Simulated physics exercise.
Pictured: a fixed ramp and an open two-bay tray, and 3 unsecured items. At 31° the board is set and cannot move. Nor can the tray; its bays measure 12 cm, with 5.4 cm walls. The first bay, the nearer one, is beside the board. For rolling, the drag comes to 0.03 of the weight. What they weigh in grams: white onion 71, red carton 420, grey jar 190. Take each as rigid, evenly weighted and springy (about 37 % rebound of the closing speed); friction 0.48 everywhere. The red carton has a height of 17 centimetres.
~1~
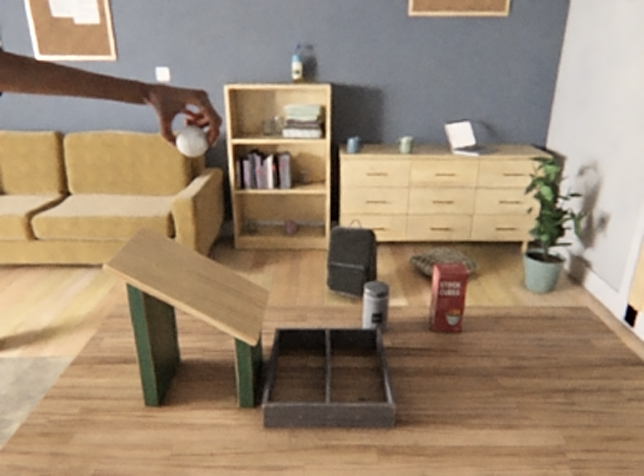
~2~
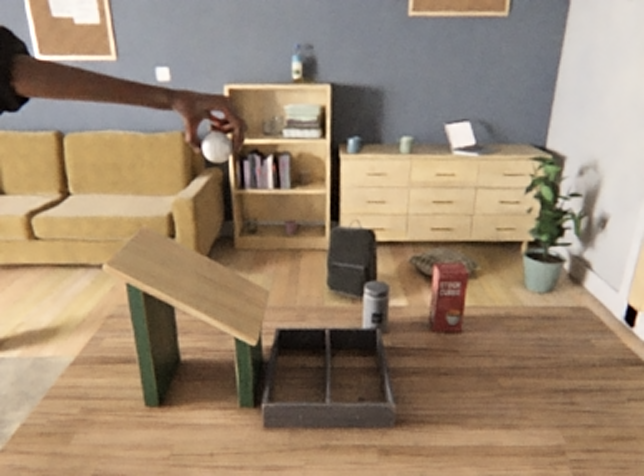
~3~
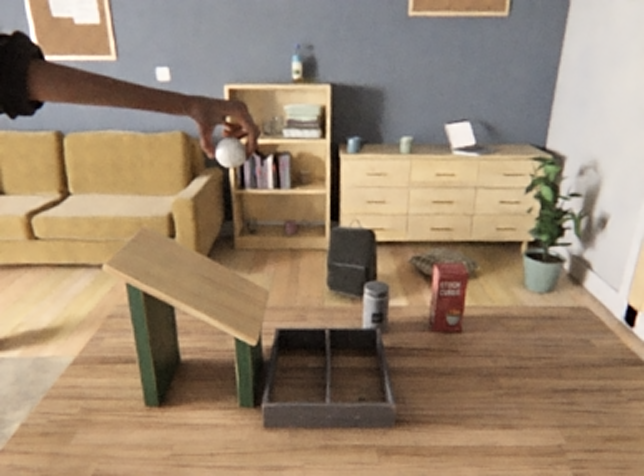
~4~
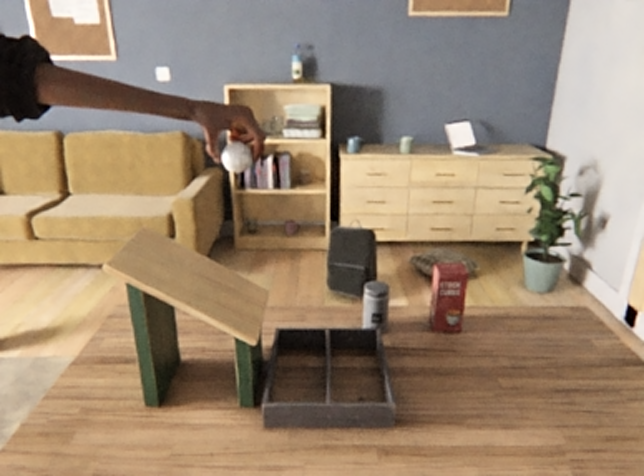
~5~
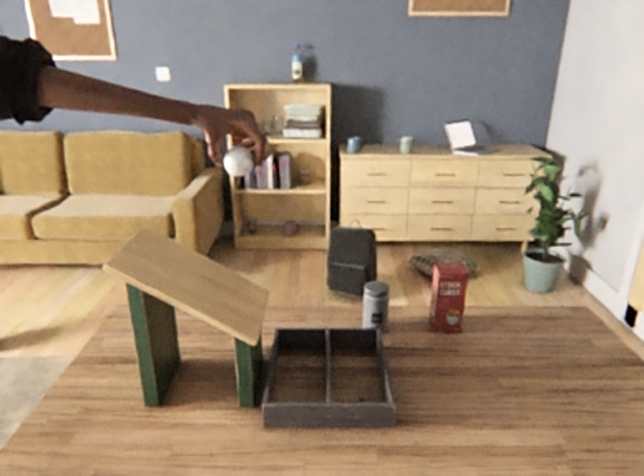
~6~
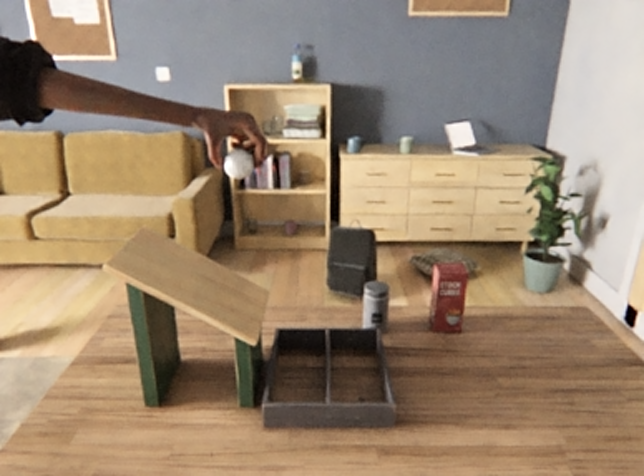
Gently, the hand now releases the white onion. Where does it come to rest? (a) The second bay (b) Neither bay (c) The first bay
The second bay (a).
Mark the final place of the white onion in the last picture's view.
It winds up close to (343, 372).
Then, 0.30 s past the last view, white onion near (245, 264).
Then, 0.50 s past the last view, white onion near (334, 342).
Finally, it is in the farther bay; the bystanders still in place (within 4 cm). Final places as that camera would see them, white onion near (343, 372).
